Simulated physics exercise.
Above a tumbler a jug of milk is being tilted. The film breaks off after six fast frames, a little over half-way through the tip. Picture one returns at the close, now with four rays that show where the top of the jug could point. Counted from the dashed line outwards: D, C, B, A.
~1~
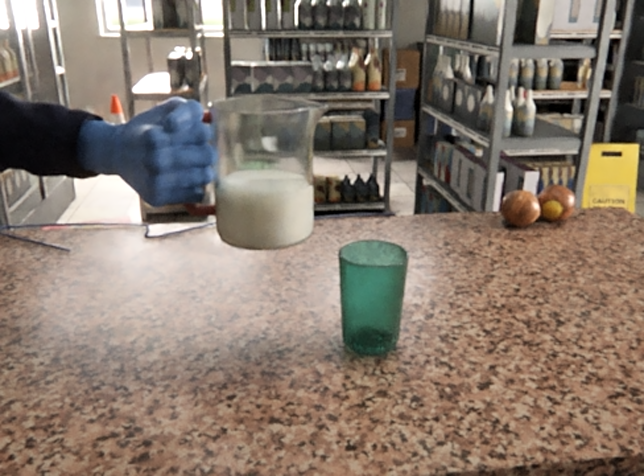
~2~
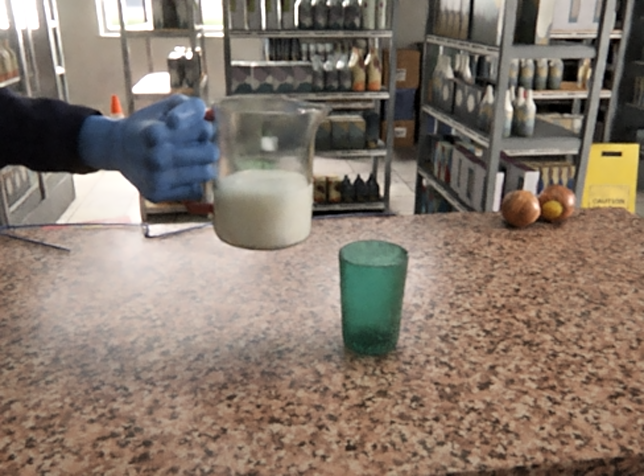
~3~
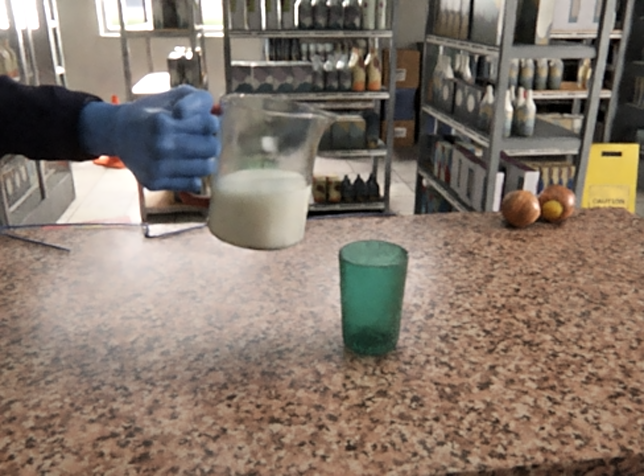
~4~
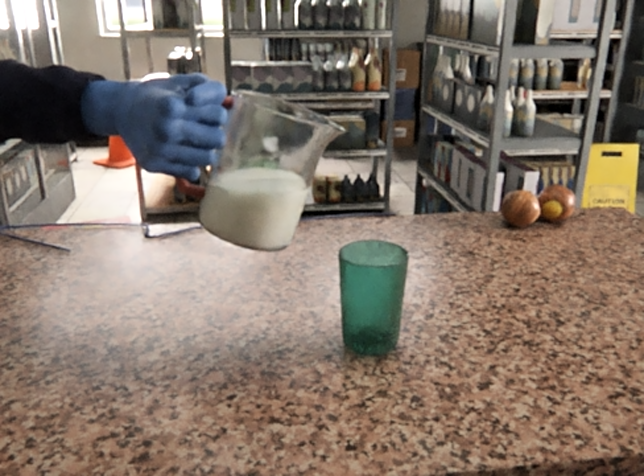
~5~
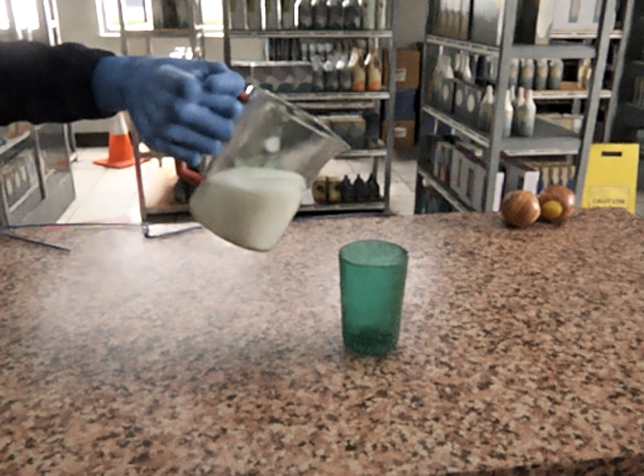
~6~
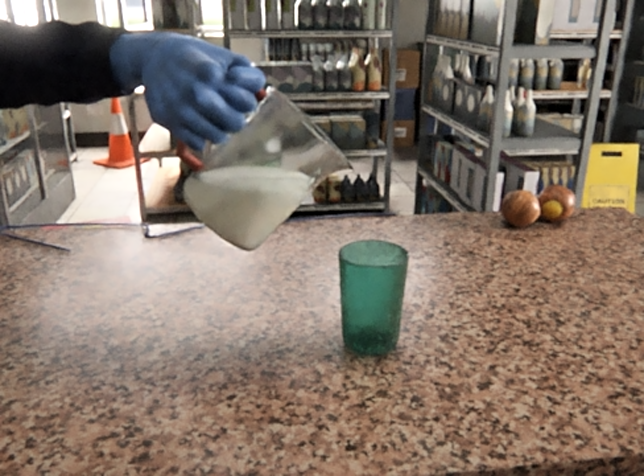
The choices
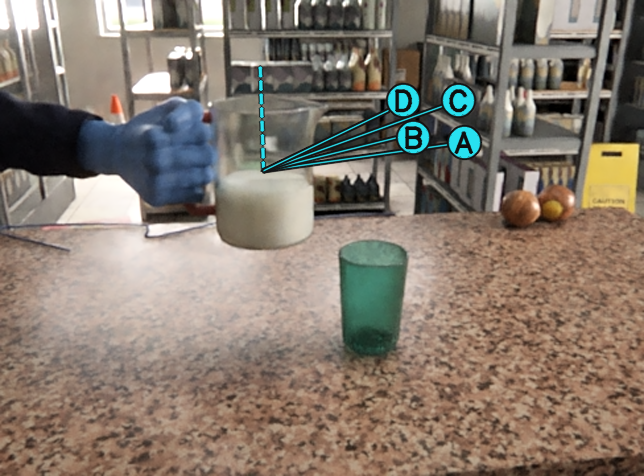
A blue-gloved hand in a dark sleeve holds a clear jug of white milk at left above a speckled pinkish-brown counter, seen from the front by a still camera. A green tumbler stands near the centre, with round orange-brown items and a yellow caution sign at right, and shelves of bottles behind. The hand rises slightly and tilts the jug steadily rightward, the milk staying inside.
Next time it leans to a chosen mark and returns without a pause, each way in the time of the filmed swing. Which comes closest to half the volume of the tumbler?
Use line B.
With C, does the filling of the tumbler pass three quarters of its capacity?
No, it does not.
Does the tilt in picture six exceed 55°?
No.
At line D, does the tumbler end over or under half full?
Under.
On the marked copy, A at (447, 144); B at (396, 137); C at (442, 106); D at (388, 110).
With A, the tumbler ends with about 66 % of what it can hold.
With B, the tumbler ends with about 50 % of what it can hold.
With C, the tumbler ends with about 33 % of what it can hold.
With D, the tumbler ends with about 18 % of what it can hold.
